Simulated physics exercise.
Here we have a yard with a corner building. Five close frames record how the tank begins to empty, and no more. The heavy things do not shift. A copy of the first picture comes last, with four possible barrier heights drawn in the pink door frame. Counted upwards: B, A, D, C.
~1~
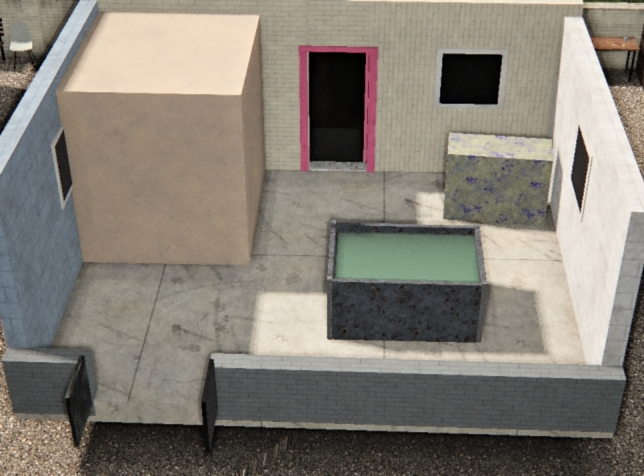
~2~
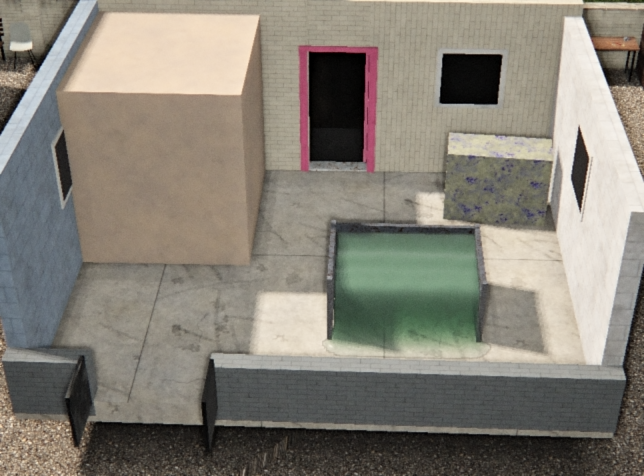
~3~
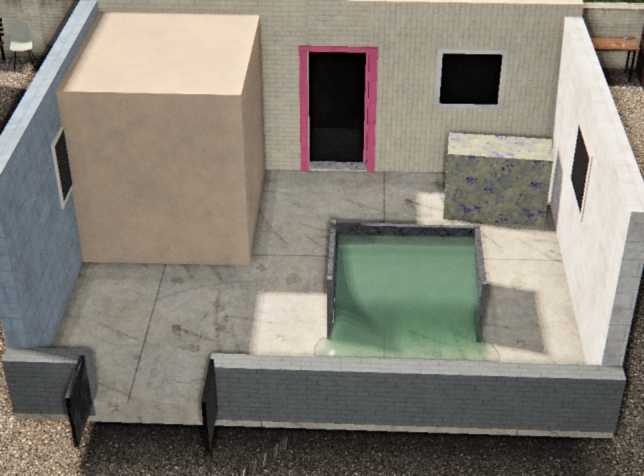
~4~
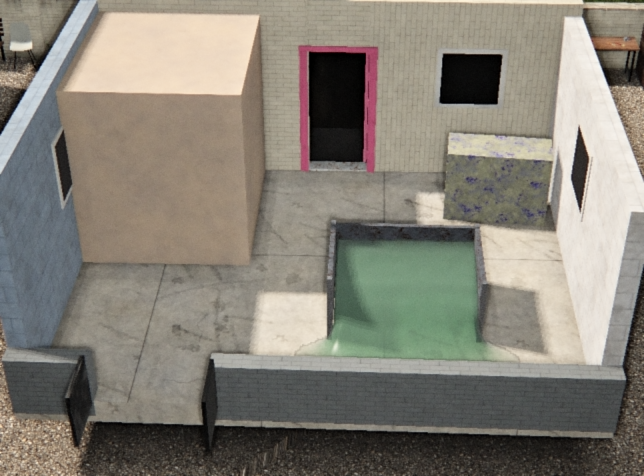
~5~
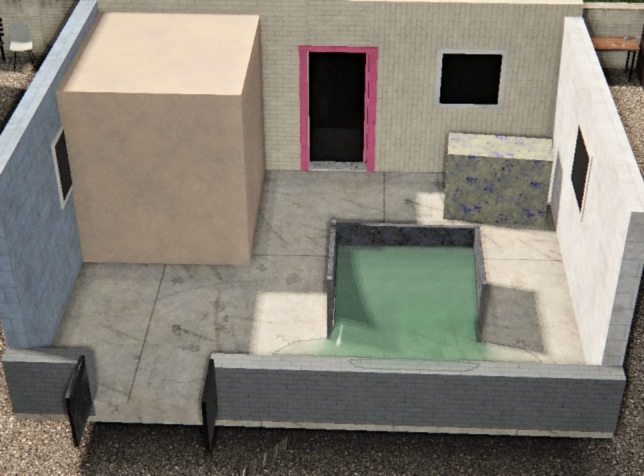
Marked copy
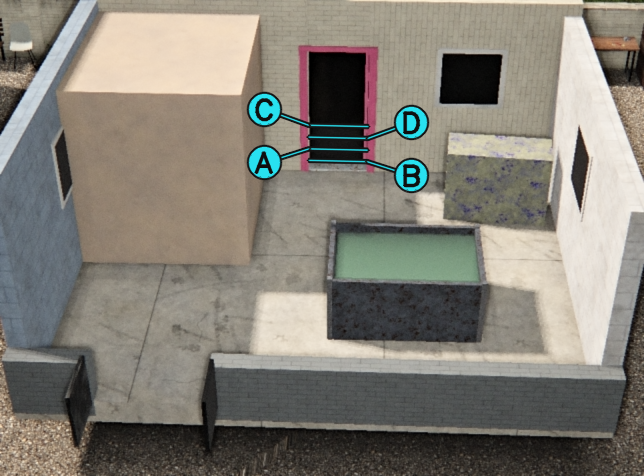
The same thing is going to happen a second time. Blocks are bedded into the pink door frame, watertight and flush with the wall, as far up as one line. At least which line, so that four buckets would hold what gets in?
B.
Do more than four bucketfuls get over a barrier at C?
No, that is safe.
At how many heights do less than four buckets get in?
All of them.
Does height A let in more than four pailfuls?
No.
In cyan, A at (338, 149); B at (338, 161); C at (338, 125); D at (338, 137); from the bottom up B, A, D, C.
With A, nothing gets over.
With B, nothing gets over.
With C, nothing gets over.
With D, nothing gets over.
